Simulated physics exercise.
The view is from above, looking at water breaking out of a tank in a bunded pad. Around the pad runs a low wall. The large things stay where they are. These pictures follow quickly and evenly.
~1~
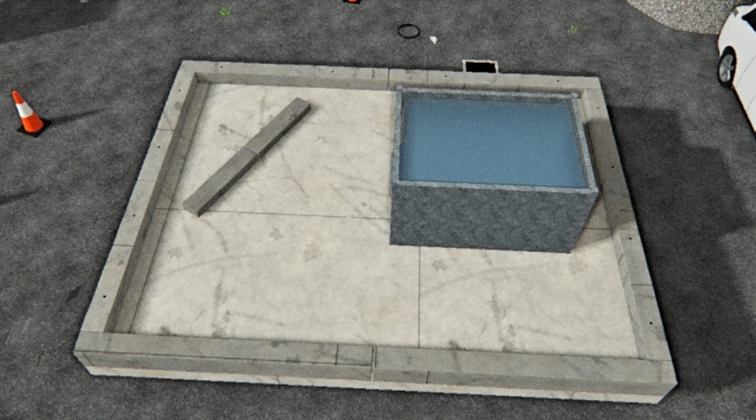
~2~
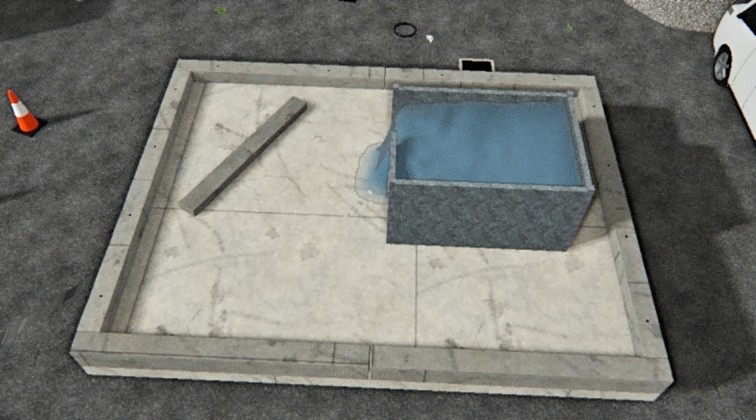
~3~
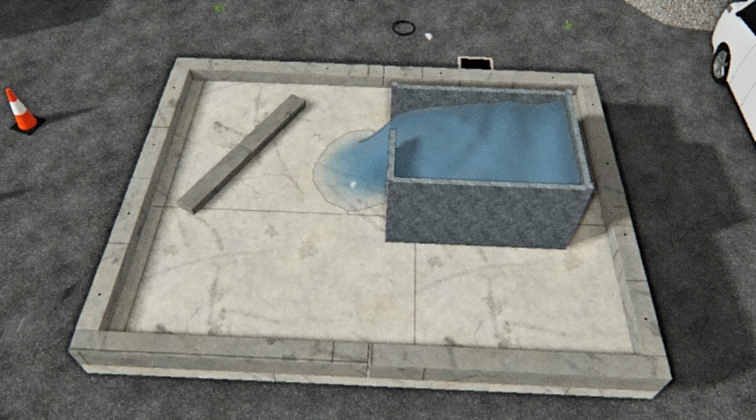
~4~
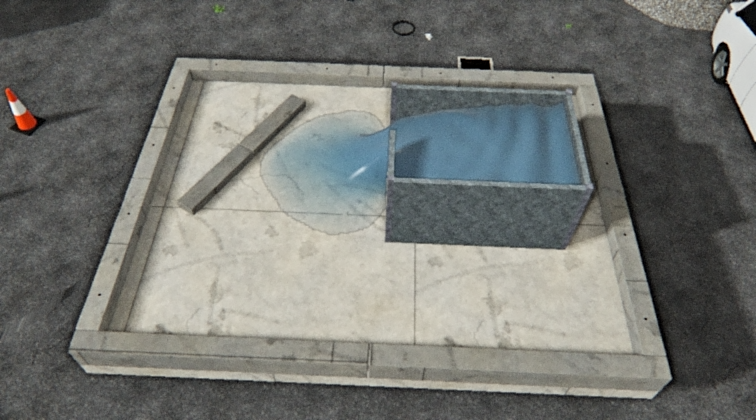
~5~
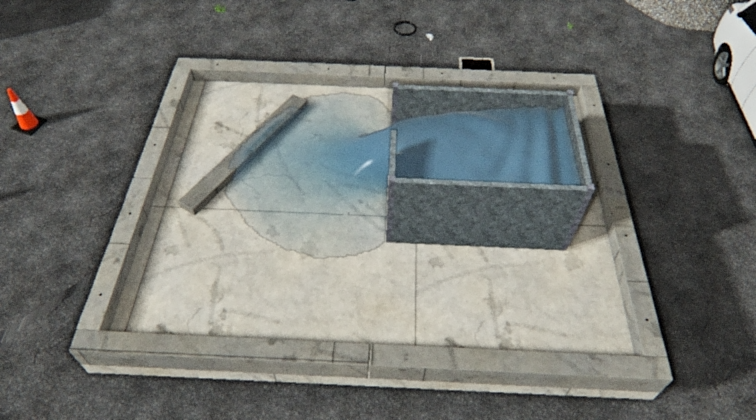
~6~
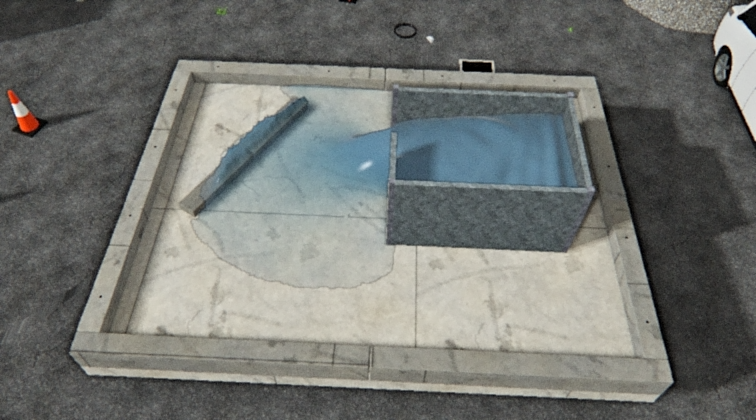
On a low-walled concrete pad, water bursting from the left side of a tank, spreading across the floor and over a diagonal beam.
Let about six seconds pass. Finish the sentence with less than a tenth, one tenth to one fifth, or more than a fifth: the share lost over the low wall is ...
The share lost over the low wall is one tenth to one fifth.
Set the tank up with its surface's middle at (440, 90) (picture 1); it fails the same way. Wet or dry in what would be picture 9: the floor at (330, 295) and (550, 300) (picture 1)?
I reckon the two points are left untouched and left untouched, in that order.
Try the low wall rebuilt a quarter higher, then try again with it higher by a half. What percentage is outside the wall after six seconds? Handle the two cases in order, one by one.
I'd put the first at around 8 percent and the second at around 4 percent.
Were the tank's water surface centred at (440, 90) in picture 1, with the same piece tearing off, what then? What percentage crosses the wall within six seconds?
Near 20 in a hundred.
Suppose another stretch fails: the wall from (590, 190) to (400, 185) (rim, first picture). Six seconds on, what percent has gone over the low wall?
Some 44 in a hundred.
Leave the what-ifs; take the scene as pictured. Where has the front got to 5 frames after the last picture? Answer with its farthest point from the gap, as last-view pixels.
Farthest reach: (109, 340).
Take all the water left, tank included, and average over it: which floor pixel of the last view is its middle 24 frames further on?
Roughly at (331, 195).
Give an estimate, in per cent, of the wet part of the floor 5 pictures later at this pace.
Near 55 in a hundred.
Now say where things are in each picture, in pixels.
The first frame shows the water tank at (489, 142) is whole and still.
In the second frame, water pours out at (395, 150) and has run to (373, 150).
In the third frame, water pours out at (394, 153) and has run to (322, 181).
In the fourth frame, the front is at (273, 154), out from the gap at (394, 154).
In the fifth frame, water pours out at (395, 155) and has run to (232, 193).
In the sixth frame, the front is at (199, 225), out from the gap at (395, 157).
A moment on, water covers 40 % of the floor; the low wall has let 0 % over.
Next, water covers 45 % of the floor; the low wall has let 0 % over.
Then, water covers 55 % of the floor; the low wall has let 8 % over.
Later, water covers 75 % of the floor; the low wall has let 13 % over.
In the end, water covers 80 % of the floor; the low wall has let 14 % over.
